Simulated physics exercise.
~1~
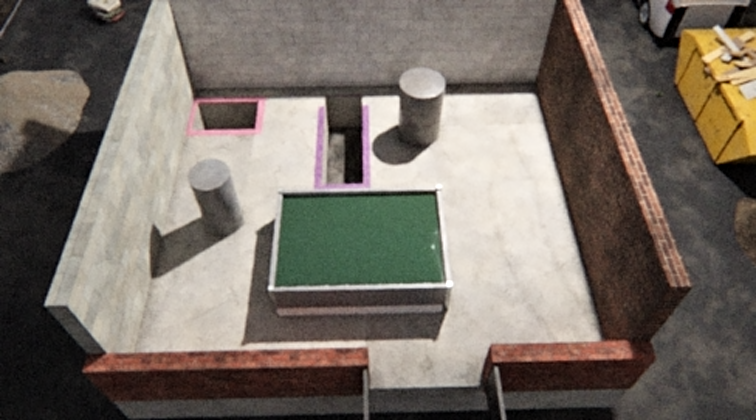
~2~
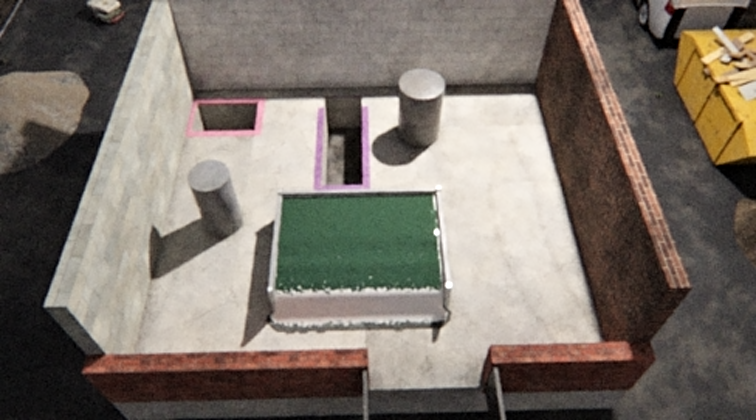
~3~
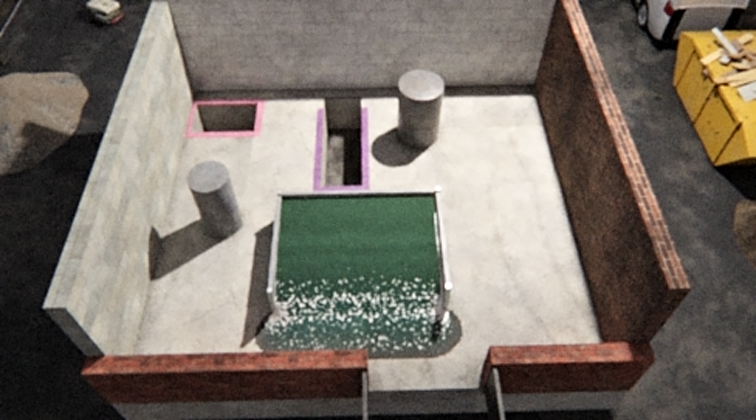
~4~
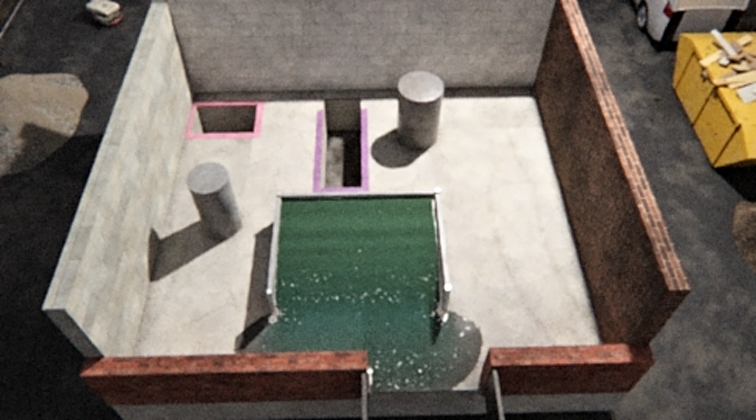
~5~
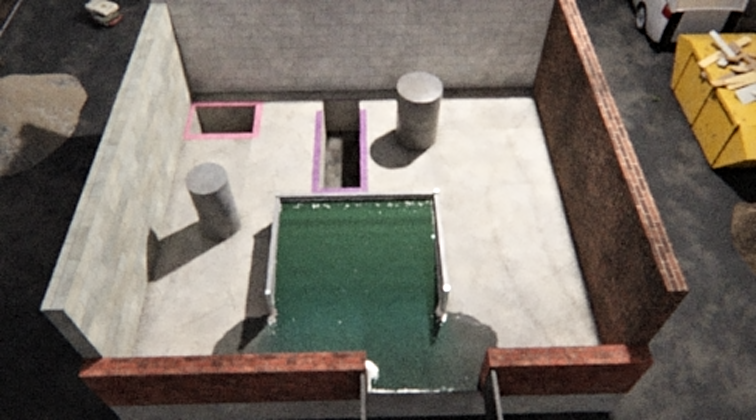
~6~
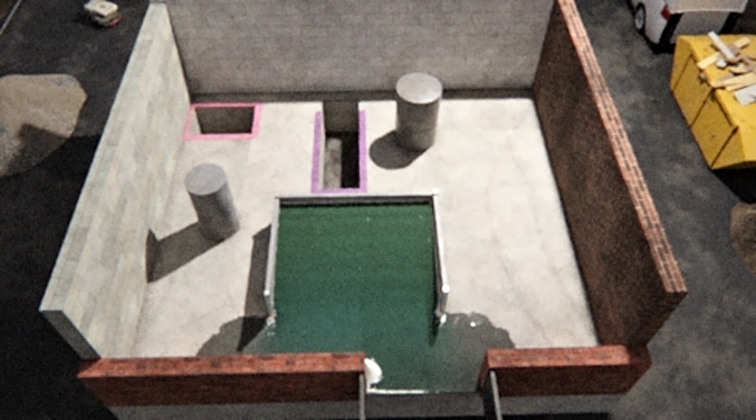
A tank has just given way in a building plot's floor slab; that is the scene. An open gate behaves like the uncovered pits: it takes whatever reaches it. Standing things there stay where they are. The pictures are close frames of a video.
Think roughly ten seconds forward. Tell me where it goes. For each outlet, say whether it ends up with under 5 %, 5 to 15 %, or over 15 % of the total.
The gate will take beyond fifteen per cent; the pink pit will take at least five but at most fifteen per cent; the purple pit will take below five per cent.
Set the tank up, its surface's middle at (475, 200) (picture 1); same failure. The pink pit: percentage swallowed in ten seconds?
Within ten seconds roughly 4 percent of the total ends in the pink pit.
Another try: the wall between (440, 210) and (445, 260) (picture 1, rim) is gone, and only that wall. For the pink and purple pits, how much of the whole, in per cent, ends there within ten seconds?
Shares: Pink at 2 percent, purple at 12 percent.
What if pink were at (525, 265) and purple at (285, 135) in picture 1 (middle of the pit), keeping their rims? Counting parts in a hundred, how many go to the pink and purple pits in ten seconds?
Estimated shares - pink: 6 %; purple: 10 %.
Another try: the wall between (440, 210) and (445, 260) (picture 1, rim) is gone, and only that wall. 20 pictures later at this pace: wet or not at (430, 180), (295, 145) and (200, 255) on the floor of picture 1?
Note, points one to three: Unreached / unreached / unreached.
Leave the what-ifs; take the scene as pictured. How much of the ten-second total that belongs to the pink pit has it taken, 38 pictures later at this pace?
Close to 60 %.
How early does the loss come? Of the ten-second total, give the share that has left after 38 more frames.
Note - share reached: 80 %.
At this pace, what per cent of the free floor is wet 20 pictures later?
Roughly 35 %.
A moment on, water covers 15 % of the floor; the gate 13 %, the pink pit 0 %, the purple pit 0 %.
Next, water covers 25 % of the floor; the gate 25 %, the pink pit 0 %, the purple pit 0 %.
Then, water covers 35 % of the floor; the gate 35 %, the pink pit 0 %, the purple pit 0 %.
Later, water covers 55 % of the floor; the gate 42 %, the pink pit 6 %, the purple pit 0 %.
In the end, water covers 70 % of the floor; the gate 48 %, the pink pit 11 %, the purple pit 2 %.
